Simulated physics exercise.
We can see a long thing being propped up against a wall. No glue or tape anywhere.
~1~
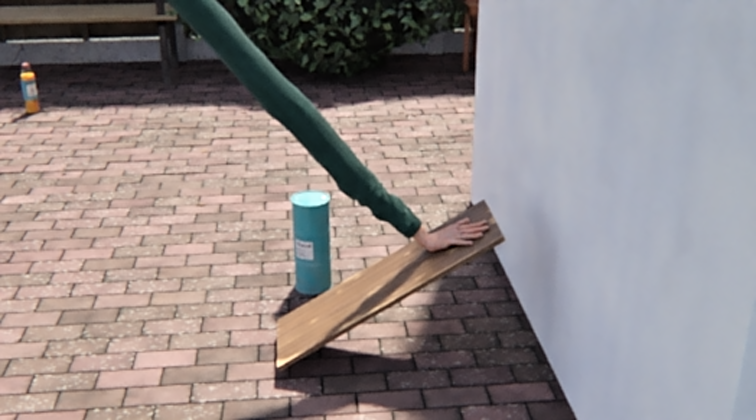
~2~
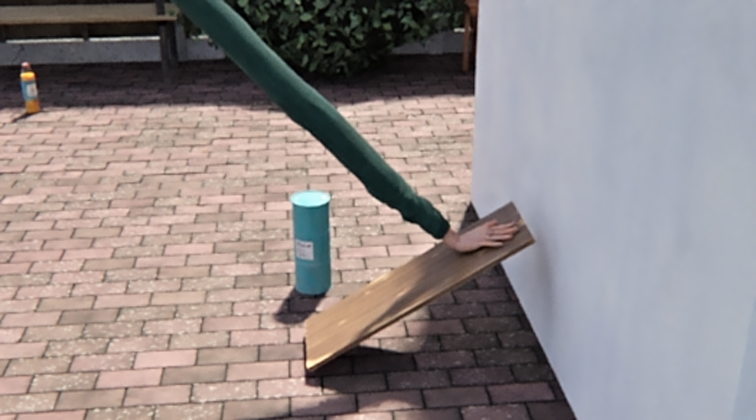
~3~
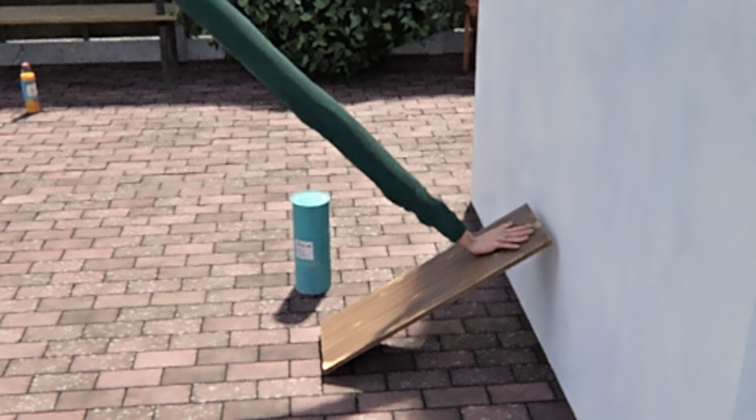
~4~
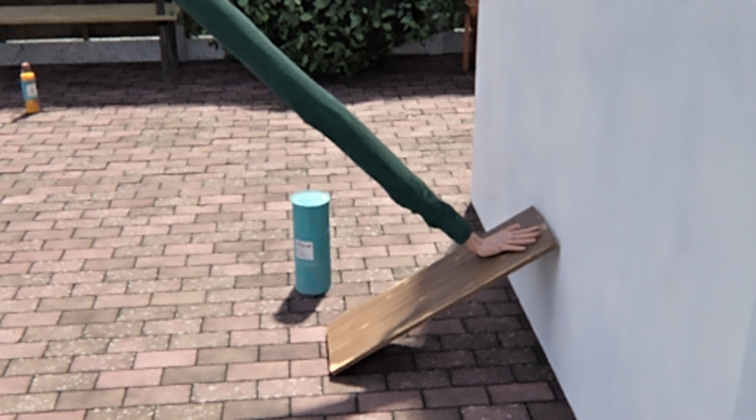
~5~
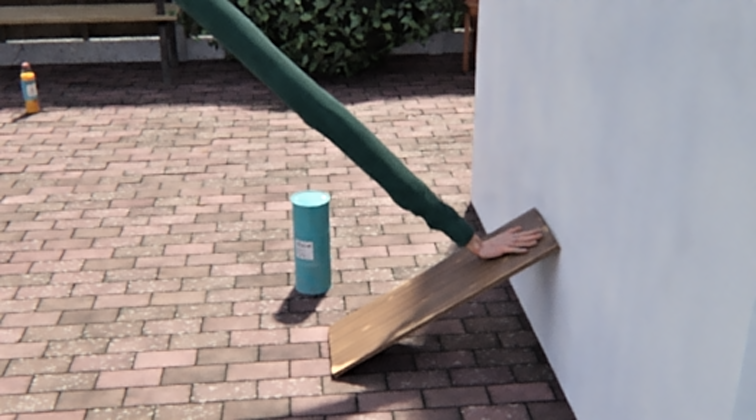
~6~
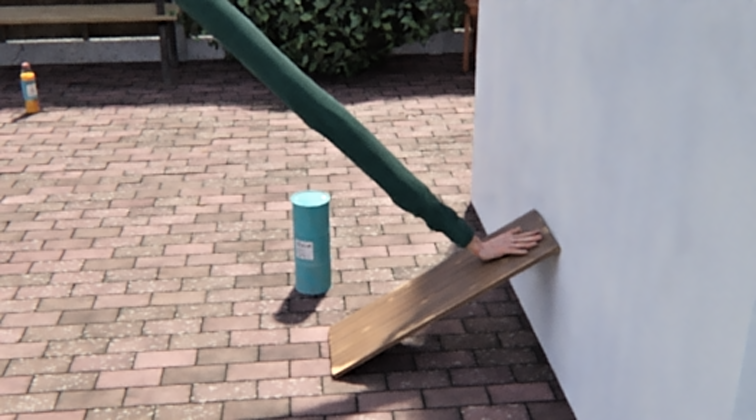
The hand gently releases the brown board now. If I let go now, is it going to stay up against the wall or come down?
I expect it to become unstable.
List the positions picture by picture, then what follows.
On its way; brown board (385, 283); turquoise canister (312, 243), in the first frame.
On its way; brown board (414, 284); turquoise canister (312, 243), in the second frame.
On its way; brown board (429, 286); turquoise canister (312, 243), in the third frame.
On its way; brown board (436, 288); turquoise canister (312, 243), in the fourth frame.
Propped up under the hand; brown board (437, 290); turquoise canister (312, 243), in the fifth frame.
Propped up under the hand; brown board (438, 291); turquoise canister (312, 243), in the sixth frame.
Then, 0.50 s after the last picture, brown board sunk by 27° near (420, 339).
Then, 0.80 s after the last picture, brown board sunk by 31° near (419, 347).
At rest, moved from the start, brown board; turquoise canister in place. Seen from the same camera at the end, brown board near (419, 347). The board slips out.
